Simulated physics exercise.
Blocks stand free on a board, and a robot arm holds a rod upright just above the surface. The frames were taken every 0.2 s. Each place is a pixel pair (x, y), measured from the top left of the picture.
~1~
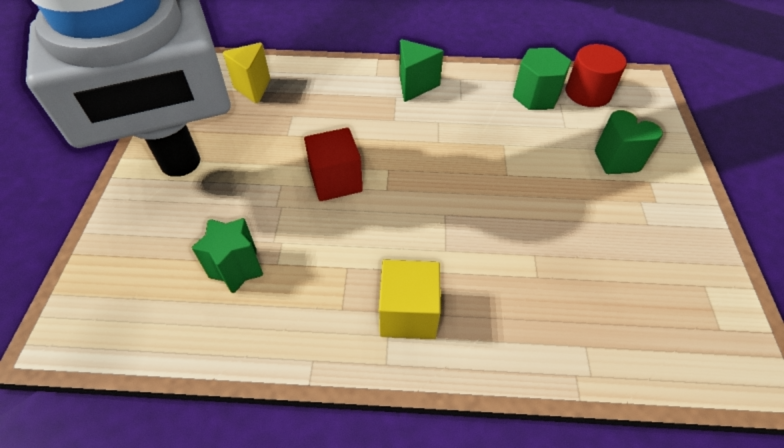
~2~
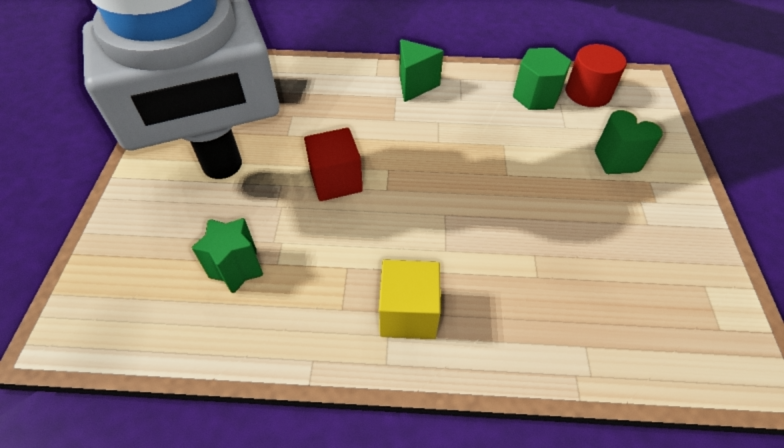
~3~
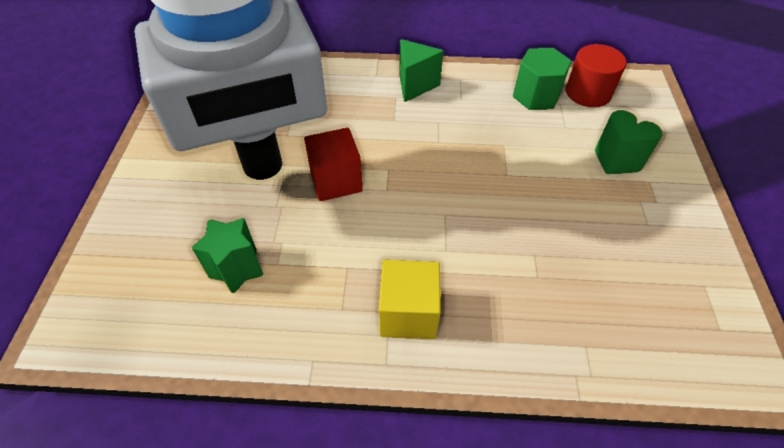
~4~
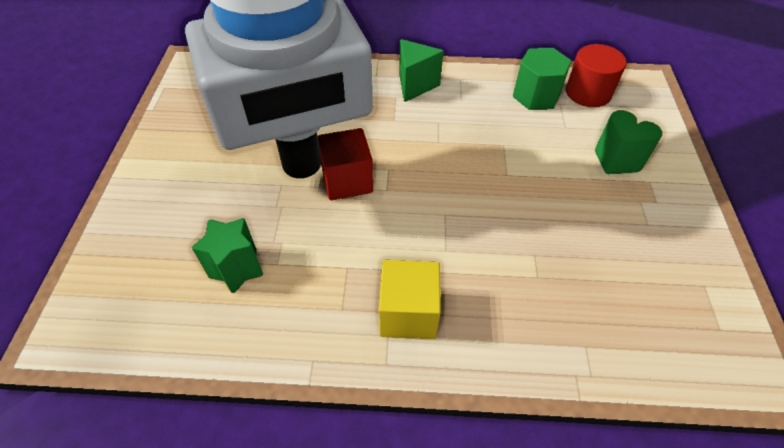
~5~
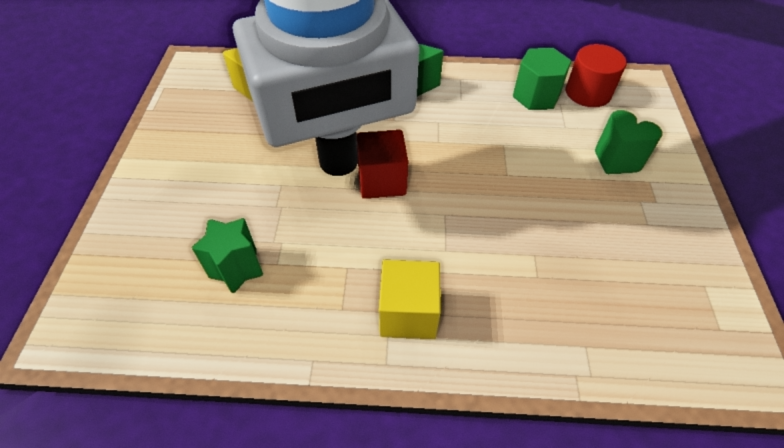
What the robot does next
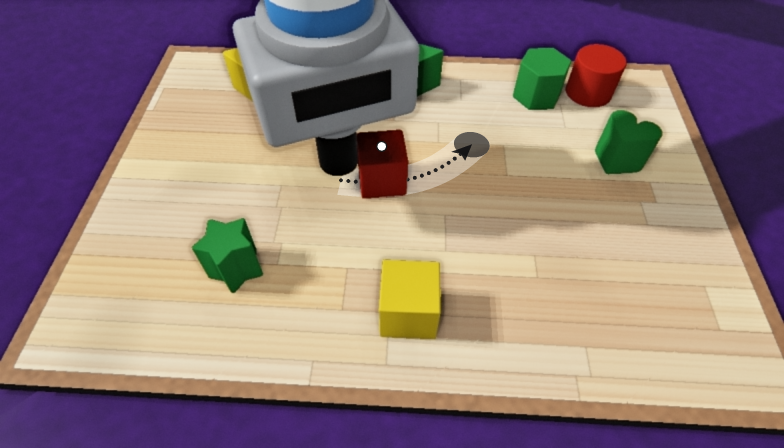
On a wooden board, a robot arm moving its black rod rightward, meeting a red cube and pushing it to the right.
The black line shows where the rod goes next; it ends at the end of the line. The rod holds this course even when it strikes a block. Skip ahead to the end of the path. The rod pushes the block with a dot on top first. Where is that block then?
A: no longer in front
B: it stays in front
Answer: A.
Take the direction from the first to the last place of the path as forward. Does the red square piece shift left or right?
Well, taking the path from its start to its end as straight ahead, the red square piece moves to the right.
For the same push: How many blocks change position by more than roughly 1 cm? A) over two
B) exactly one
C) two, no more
Letter B.
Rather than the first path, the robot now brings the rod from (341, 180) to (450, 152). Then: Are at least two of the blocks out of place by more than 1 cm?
No
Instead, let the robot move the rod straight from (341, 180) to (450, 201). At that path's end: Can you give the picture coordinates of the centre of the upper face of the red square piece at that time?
In the picture, that point is around (493, 150).
Path on the board, from (341, 180) over (392, 182) and (439, 169) to (472, 144); the dot is on the red square piece.
The first path, step by step. One third of the way, rod at (393, 164); red square piece at (438, 148).
Two thirds of the way, rod at (441, 150); red square piece at (486, 145), turned 35° clockwise.
At the end, rod at (475, 126); red square piece at (497, 143), turned 50° clockwise.
